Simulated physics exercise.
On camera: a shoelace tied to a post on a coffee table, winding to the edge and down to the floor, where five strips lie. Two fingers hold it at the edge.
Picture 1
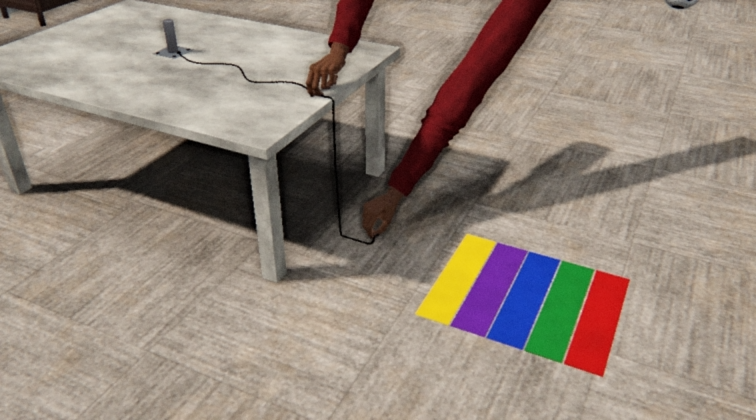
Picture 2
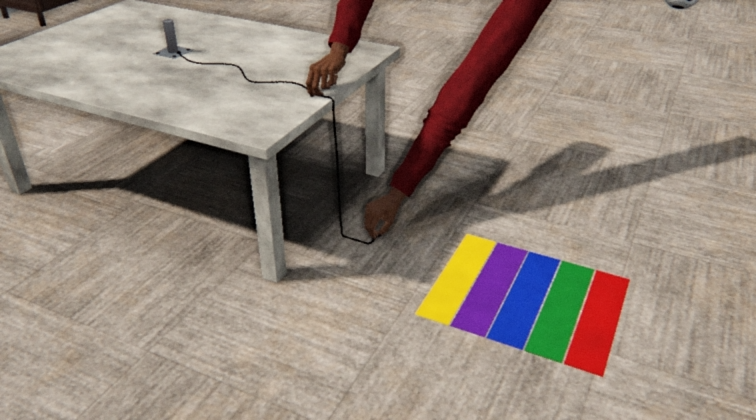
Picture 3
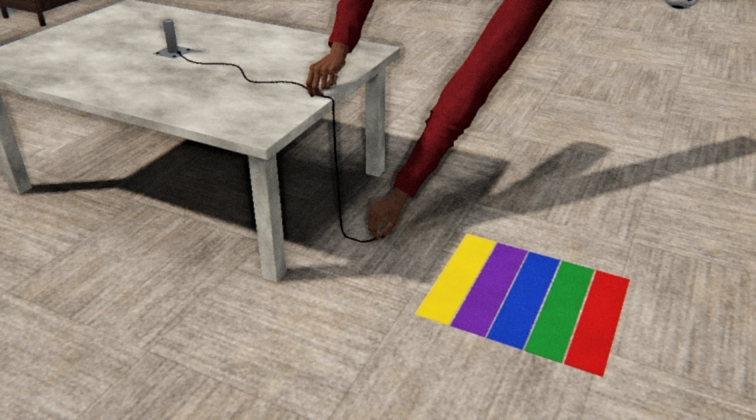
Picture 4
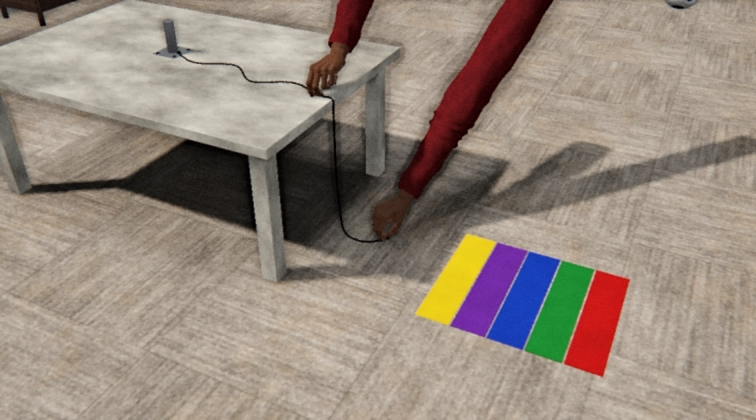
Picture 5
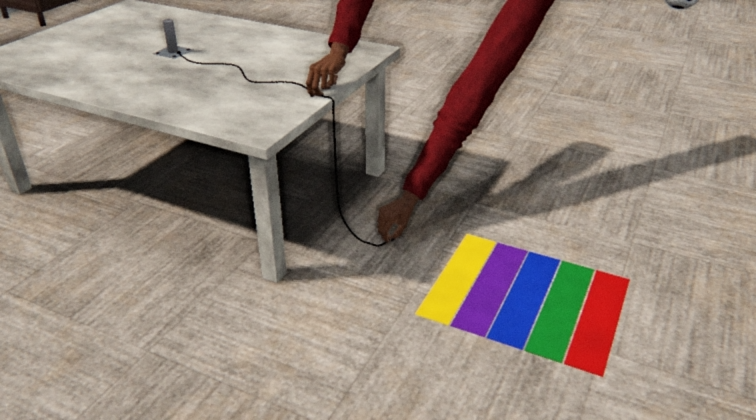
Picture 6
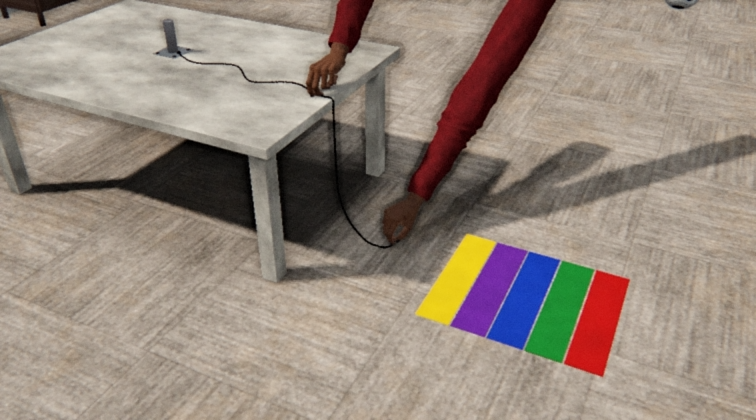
Two dark-red-sleeved arms reach in from the top over a pale, mottled coffee table at left, seen from above at an angle on a grey-brown patterned floor. A thin black cord winds from a small grey post to the table's edge and down, near yellow, purple, blue, green and red strips. One hand stays at the edge while the lower hand draws the cord's end slightly right; the camera stays still.
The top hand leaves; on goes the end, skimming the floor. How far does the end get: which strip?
It gets as far as the purple strip.
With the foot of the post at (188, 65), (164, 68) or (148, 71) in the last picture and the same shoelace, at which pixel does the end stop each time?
In that order: (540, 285), (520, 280) and (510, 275).
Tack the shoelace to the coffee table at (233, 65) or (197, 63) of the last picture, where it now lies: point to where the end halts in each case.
About (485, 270) and (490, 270).
A little later, end near (441, 255); short of the strips.
Next, end near (474, 265); over yellow.
When it is tight, end near (494, 270); over purple. The purple one.
